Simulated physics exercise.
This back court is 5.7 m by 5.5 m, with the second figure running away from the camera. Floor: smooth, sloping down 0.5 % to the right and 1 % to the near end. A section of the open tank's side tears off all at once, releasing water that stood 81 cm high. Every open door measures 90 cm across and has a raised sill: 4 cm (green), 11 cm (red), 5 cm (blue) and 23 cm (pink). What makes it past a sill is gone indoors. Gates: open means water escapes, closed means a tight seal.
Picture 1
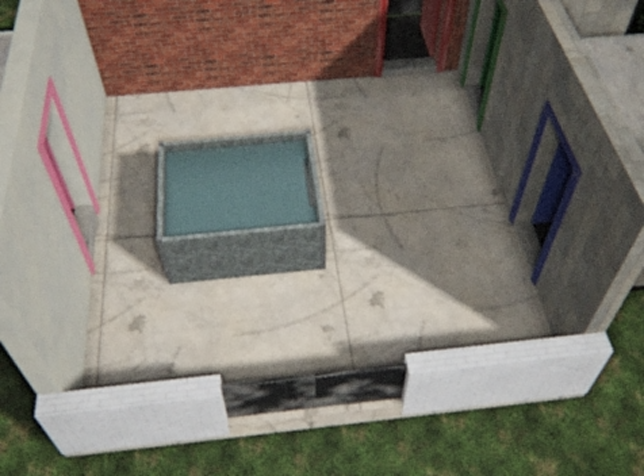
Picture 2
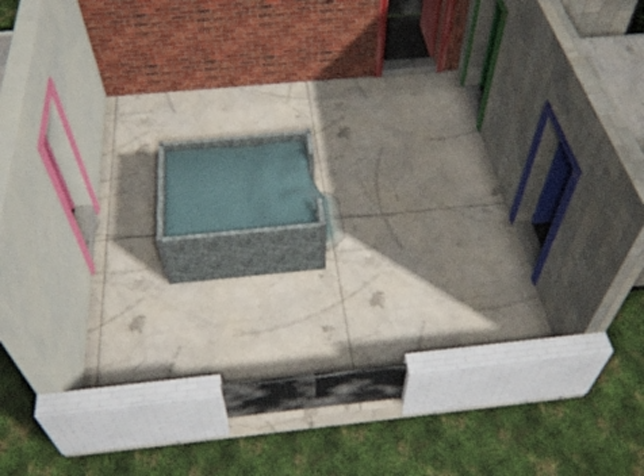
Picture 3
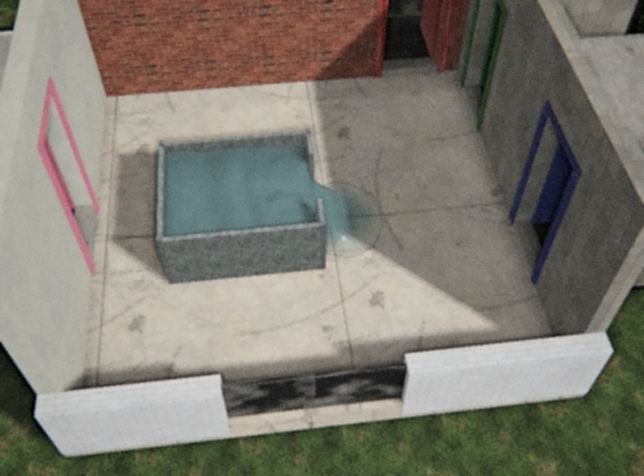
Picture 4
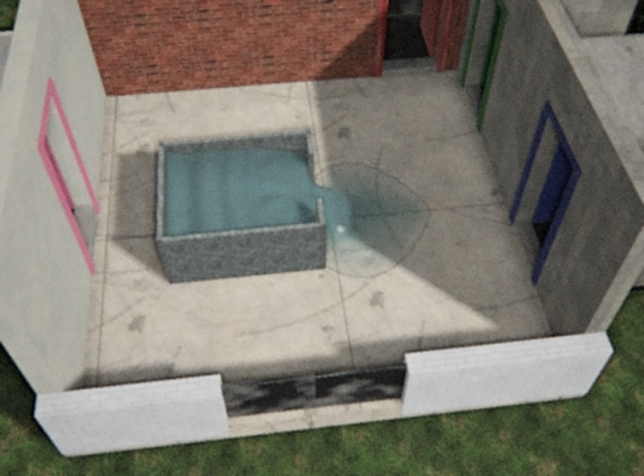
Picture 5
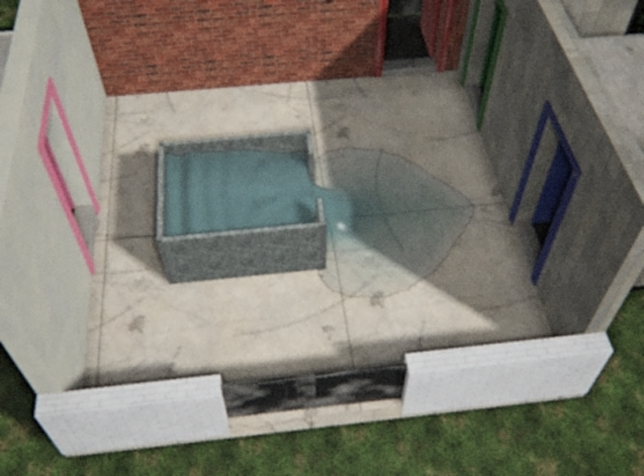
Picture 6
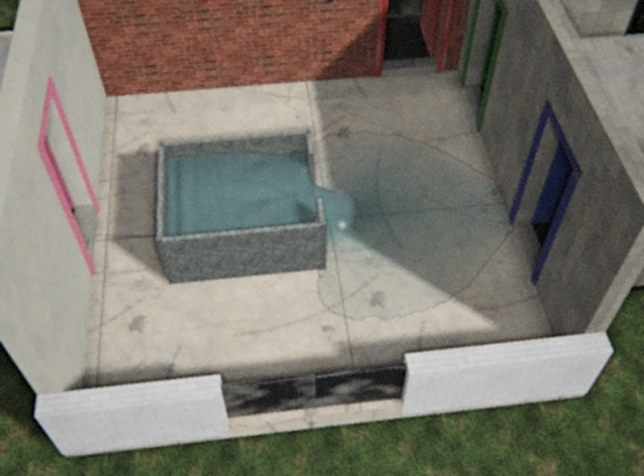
Water bursts through a gap in the right side of the open tank in a walled court, then fans out across the pale floor in a thin, widening sheet, while ripples cross the surface still inside the tank.
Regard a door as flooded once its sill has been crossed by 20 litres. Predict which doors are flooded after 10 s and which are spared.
The green door will not hold enough water back, the red door will not hold enough water back, the blue door will not hold enough water back, the pink door will hold enough water back.
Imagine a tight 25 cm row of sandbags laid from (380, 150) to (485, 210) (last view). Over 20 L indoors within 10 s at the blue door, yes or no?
Against that limit: Blue past it.
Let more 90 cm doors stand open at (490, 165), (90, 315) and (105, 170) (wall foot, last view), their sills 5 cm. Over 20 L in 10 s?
Per doorway, in order: Sufficient / insufficient / insufficient.
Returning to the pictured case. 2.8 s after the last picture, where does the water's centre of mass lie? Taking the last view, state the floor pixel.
Centre: Roughly (358, 213) px.
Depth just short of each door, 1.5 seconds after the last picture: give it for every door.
Readings (cm): Green = 13; red = 15; blue = 21; pink = 0.
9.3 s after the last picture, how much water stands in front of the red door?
Depth: Approx. 4.0 cm.
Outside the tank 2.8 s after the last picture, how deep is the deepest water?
It tops out at some 25 cm.
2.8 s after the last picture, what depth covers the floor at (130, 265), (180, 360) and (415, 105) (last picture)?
Taking the spots in order: 0 cm, 0 cm, 7 cm.
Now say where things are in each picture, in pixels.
In the first frame, the open tank at (239, 186) is whole and still, 81 cm deep.
In the second frame, the front is at (331, 243), 0.5 m from the gap at (314, 207); 0.2 m2 of floor is under water; 81 cm left at the back of the open tank.
In the third frame, water pours out at (314, 208) and has run 0.9 m, to (373, 208); typically 11 cm deep outside, 81 cm at the open tank's back.
In the fourth frame, the front is at (423, 217), 1.5 m from the gap at (314, 208); 2.0 m2 of floor is under water; 77 cm left at the back of the open tank.
In the fifth frame, the front is at (466, 213), 2.1 m from the gap at (314, 207); 3.7 m2 of floor is under water; 69 cm left at the back of the open tank.
In the sixth frame, water pours out at (314, 207) and has run 2.7 m, to (509, 223); typically 4 cm deep outside, 70 cm at the open tank's back.
Then, 0.7 s after the last picture water covers 40 % of the floor and is deepest (40 cm) near (323, 223); green door 11 cm at the sill, 1 L in, red door not reached, blue door 16 cm at the sill, 48 L in, pink door not reached.
Then, 1.5 s after the last picture water covers 40 % of the floor and is deepest (34 cm) near (457, 79); green door 13 cm at the sill, 30 L in, red door 15 cm at the sill, 0 L in, blue door 21 cm at the sill, 152 L in, pink door not reached.
Then, 2.8 s after the last picture water covers 50 % of the floor and is deepest (25 cm) near (560, 368); green door 12 cm at the sill, 71 L in, red door 16 cm at the sill, 26 L in, blue door 16 cm at the sill, 248 L in, pink door not reached.
Then, 5.3 s after the last picture water covers 95 % of the floor and is deepest (16 cm) near (560, 368); green door 9 cm at the sill, 132 L in, red door 9 cm at the sill, 38 L in, blue door 11 cm at the sill, 348 L in, pink door not reached.
Then, 9.3 s after the last picture water covers 100 % of the floor and is deepest (11 cm) near (560, 368); green door 6 cm at the sill, 168 L in, red door 4 cm at the sill, 39 L in, blue door 8 cm at the sill, 396 L in, pink door 8 cm at the sill, 0 L in.
